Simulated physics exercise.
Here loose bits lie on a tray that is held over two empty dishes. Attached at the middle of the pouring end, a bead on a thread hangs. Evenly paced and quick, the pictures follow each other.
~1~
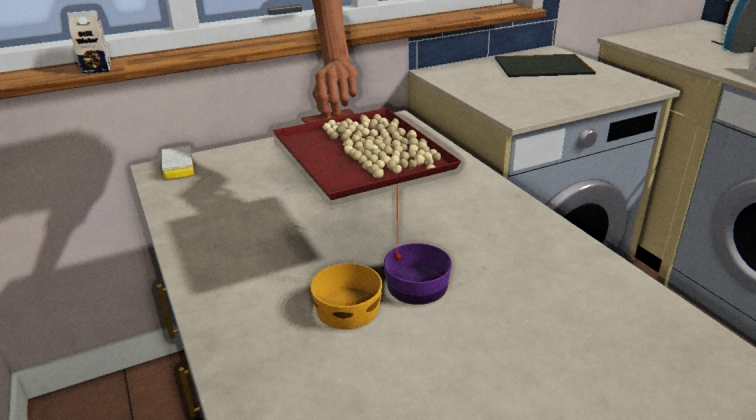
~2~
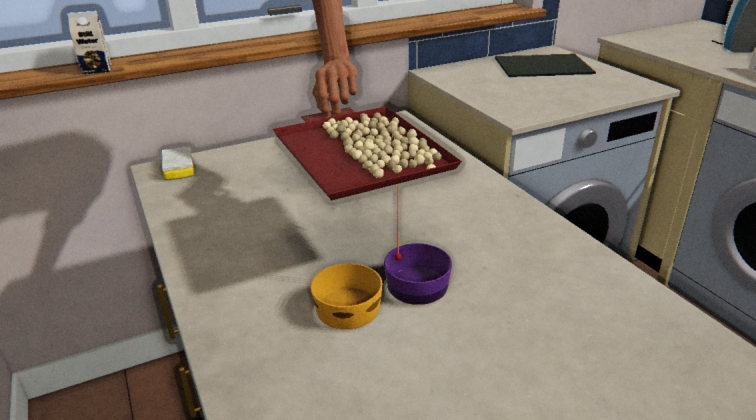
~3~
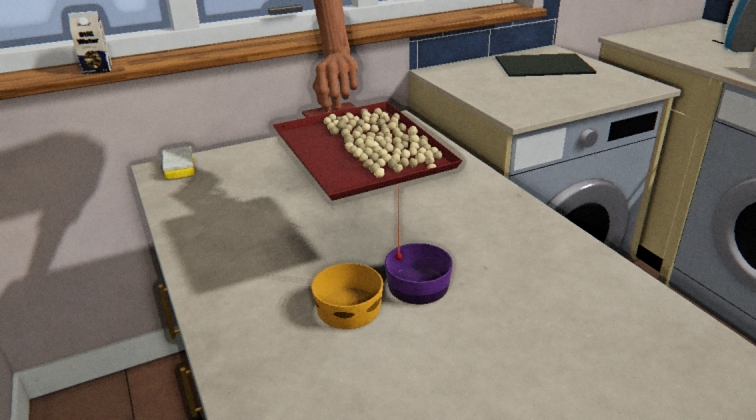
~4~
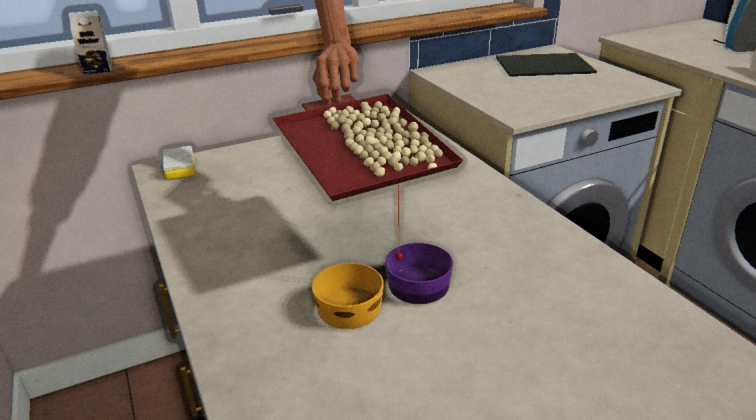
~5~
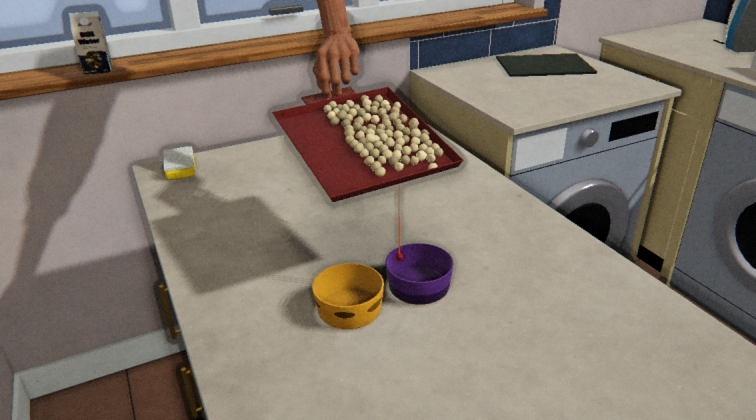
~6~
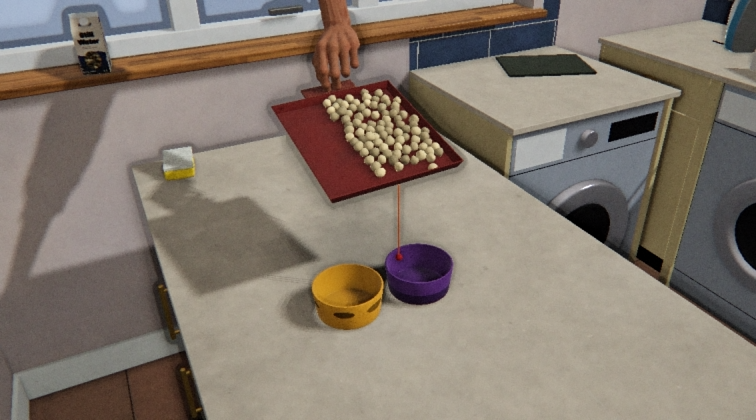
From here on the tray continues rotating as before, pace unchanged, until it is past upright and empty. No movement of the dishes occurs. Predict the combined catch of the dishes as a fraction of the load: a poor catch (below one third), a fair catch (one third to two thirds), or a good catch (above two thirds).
The dishes will hold one to two thirds of the load.
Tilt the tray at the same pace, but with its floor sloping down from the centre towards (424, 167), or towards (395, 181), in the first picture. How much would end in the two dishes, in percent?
Respectively 20 % and 30 %.
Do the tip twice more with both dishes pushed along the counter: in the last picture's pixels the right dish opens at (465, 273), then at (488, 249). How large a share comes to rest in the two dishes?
Roughly 70 per cent, then roughly 30 per cent.
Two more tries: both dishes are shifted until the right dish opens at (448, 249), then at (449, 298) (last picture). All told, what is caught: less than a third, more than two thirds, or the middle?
Under a third, then below one third.
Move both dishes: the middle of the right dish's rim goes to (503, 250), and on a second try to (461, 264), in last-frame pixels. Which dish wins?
Taking them in turn, it's the one to the left and then the one to the left.
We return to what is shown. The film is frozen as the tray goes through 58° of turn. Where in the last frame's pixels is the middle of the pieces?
Its middle sits at about pixel (390, 161).
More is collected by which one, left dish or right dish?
You'll find more in the left of the two at the end.
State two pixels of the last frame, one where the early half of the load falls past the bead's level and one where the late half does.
Initially about (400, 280); subsequently about (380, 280).
Soon after the last picture, tray tipped steeply; nearly all on the tray; a stray few in the left dish; a small part in the air.
A little later, tray tipped right over; about a third in the left dish; a small part in the right dish; about half outside both; a stray few in the air.
Later still, tray tipped past a quarter turn; about a third in the left dish; a small part in the right dish; about half outside both.
At rest, tray tipped past a quarter turn; about a third in the left dish; a small part in the right dish; about half outside both.
